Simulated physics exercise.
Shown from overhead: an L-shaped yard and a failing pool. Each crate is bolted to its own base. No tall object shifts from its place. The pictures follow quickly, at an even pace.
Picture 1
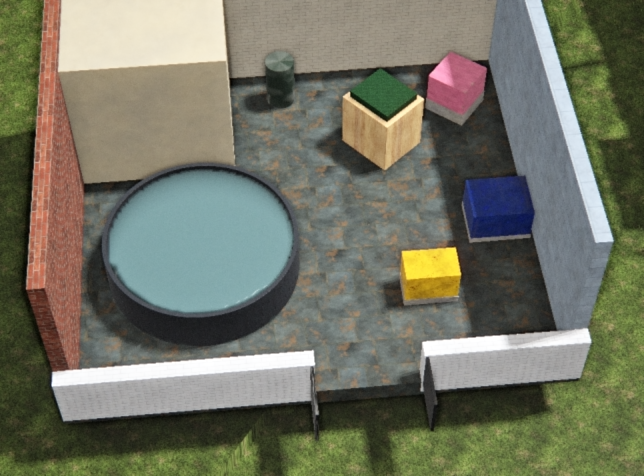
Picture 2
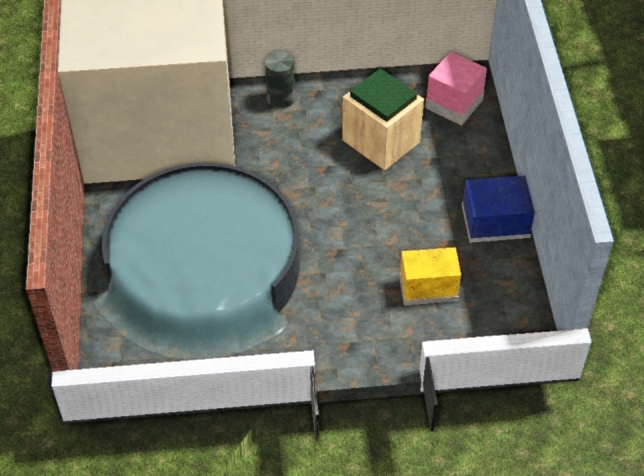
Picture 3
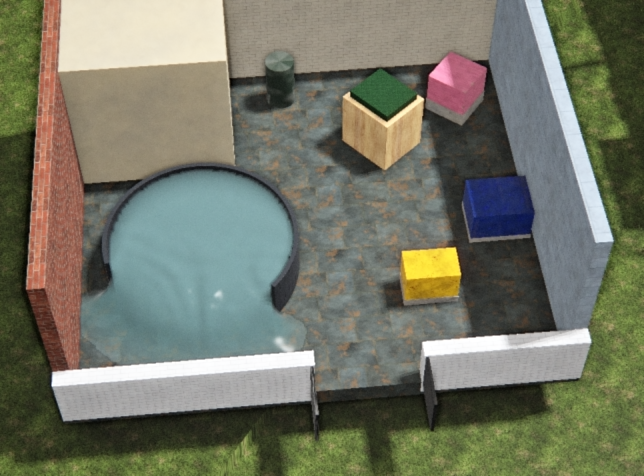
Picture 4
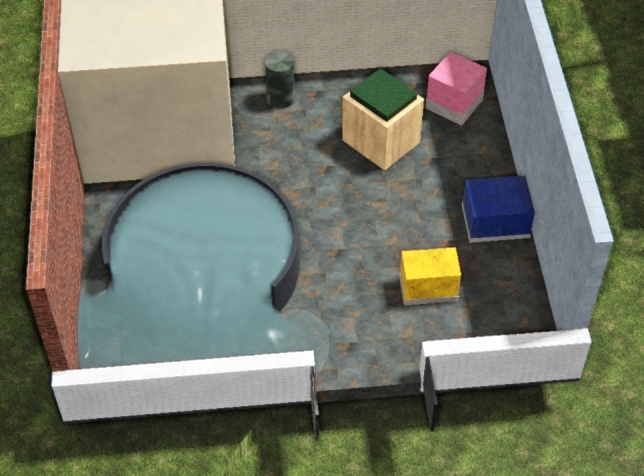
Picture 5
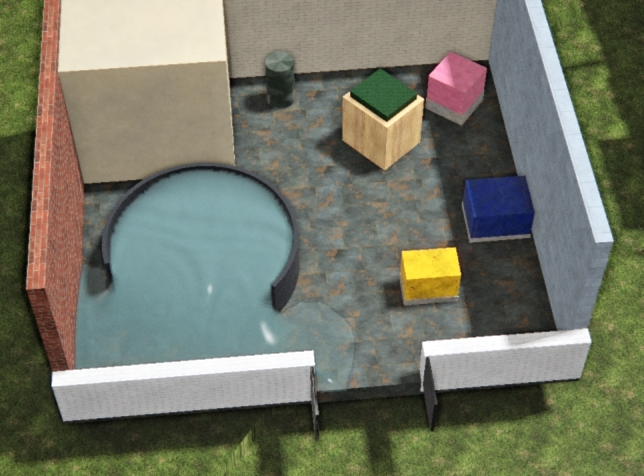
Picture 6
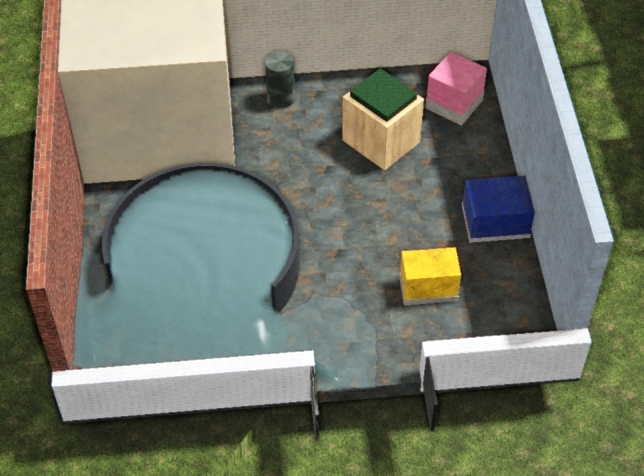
The clip shows a walled yard seen from above, where a round tank of water opens along its front side and water pours out, spreading to the front wall and then rightward across the floor while the coloured blocks stay still.
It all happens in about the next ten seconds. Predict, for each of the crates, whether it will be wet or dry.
Result: The blue crate doesn't remain clear of the water all along; the yellow crate doesn't remain clear of the water all along; the pink crate remains clear of the water all along.
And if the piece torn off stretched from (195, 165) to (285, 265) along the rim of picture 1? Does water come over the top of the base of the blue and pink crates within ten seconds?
My take: The blue crate gets flooded, while the pink crate gets flooded.
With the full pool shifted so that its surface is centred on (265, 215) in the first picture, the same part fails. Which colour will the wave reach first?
It is the yellow crate.
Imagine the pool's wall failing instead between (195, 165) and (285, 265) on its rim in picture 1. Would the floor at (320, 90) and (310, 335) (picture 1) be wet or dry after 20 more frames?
Submerged, then untouched.
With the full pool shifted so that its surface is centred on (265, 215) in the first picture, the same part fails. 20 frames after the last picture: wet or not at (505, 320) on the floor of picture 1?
That spot: Swamped.
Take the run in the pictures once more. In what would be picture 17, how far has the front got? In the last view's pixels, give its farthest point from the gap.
Pixel estimate: (558, 356).
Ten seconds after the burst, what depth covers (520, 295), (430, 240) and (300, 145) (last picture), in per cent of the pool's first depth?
18, 10, 10 %.
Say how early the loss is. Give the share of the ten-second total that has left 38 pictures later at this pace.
My guess would be around 65 percent.
A moment on, water covers 25 % of the floor; the blue crate not reached, the yellow crate water round its plinth, the pink crate not reached.
Next, water covers 40 % of the floor; the blue crate not reached, the yellow crate water round its plinth, the pink crate not reached.
Then, water covers 60 % of the floor; the blue crate water round its plinth, the yellow crate water round its plinth, the pink crate not reached.
Later, water covers 90 % of the floor; the blue crate water round its plinth, the yellow crate water round its plinth, the pink crate water round its plinth.
In the end, water covers 100 % of the floor; the blue crate was topped, the yellow crate was topped, the pink crate stayed above the water.
